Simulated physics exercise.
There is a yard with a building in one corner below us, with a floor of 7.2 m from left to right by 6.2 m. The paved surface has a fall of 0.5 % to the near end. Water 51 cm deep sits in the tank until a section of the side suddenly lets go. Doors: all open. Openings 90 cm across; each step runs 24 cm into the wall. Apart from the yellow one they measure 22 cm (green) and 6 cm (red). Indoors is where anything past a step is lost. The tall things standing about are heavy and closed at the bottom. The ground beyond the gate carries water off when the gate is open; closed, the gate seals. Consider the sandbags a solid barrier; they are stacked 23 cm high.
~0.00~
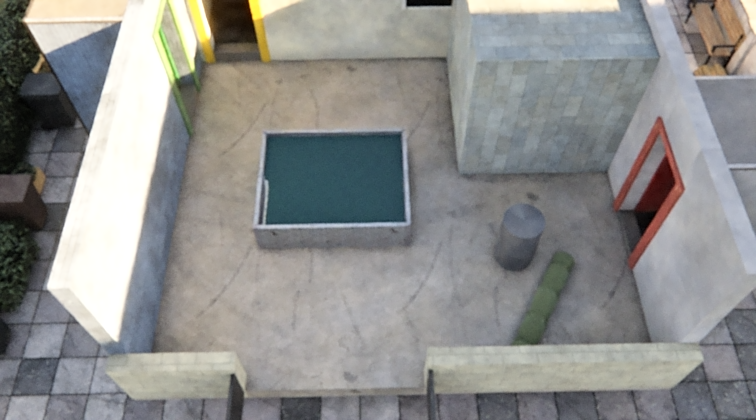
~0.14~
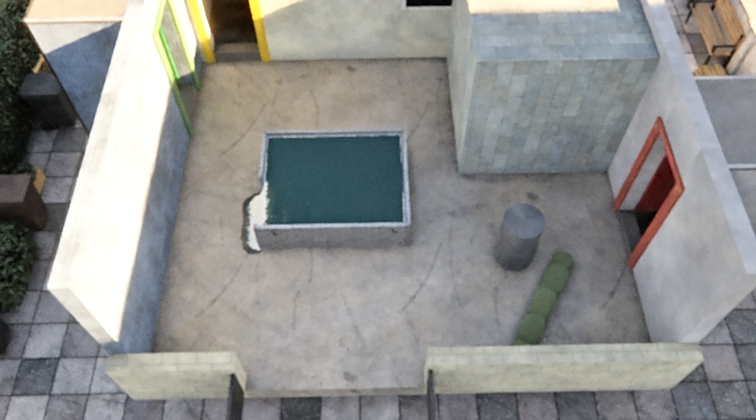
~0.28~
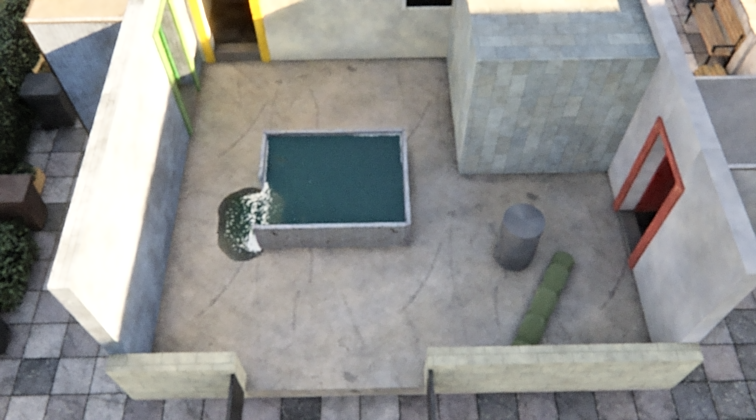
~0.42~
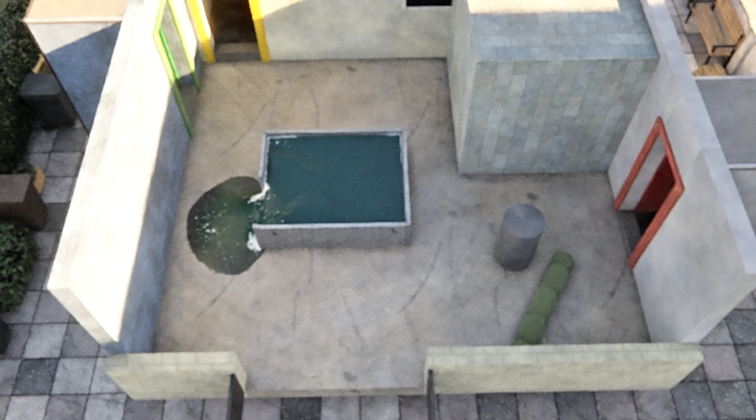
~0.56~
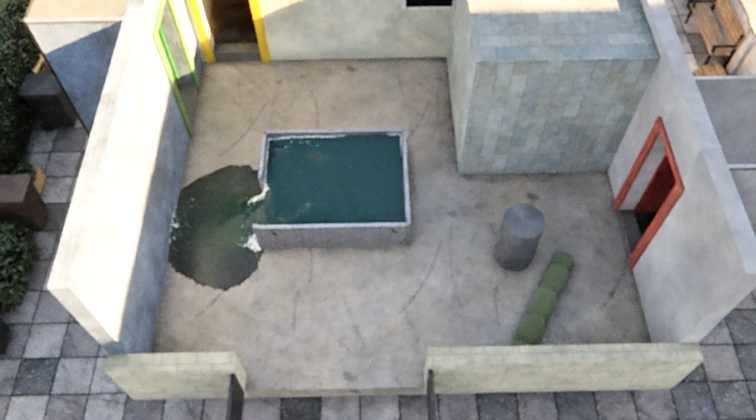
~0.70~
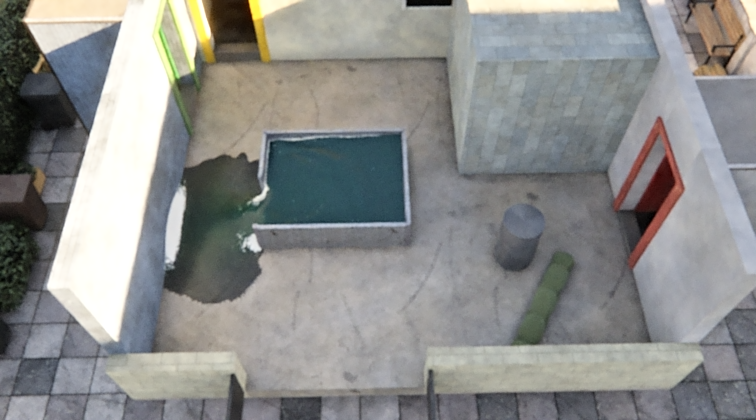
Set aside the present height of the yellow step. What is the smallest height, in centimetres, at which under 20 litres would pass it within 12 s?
The smallest such height is roughly 10 cm.
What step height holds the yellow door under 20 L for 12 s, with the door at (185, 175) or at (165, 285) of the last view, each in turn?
First place around 14.5 cm, second around 19 cm.
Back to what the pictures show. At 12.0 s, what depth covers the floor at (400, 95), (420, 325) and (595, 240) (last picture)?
First 6, then 8, then 3 cm.
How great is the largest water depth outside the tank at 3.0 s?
Close to 30 centimetres.
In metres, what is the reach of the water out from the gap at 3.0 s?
About 3.8 m.
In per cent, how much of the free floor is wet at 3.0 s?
Wet share: Near 35 %.
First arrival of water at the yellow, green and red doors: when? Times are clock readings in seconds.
Arrival times: Yellow 2.4 seconds, green 1.4 seconds, red 9.0 seconds.
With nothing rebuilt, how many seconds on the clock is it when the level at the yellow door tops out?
Roughly 3.0 s.
After 1.4 s water covers 15 % of the floor, deepest (34 cm) near (185, 233); it has not reached the yellow door.
After 3.0 s water covers 35 % of the floor, deepest (30 cm) near (149, 375); 18 cm at the yellow door, 0 litres in over its 23 cm step.
After 12.0 s water covers 95 % of the floor, deepest (9 cm) near (468, 369); 4 cm at the yellow door, 0 litres in over its 23 cm step.
At the yellow door as built, the water arrived by 2.4 s and peaked near 18 cm at 3.0 s.
Run again over the same 12 s with other heights there, 38 litres in over 8.5 cm, 12 litres over 11.5 cm. The limit of 20 litres is kept from about 10 cm up.
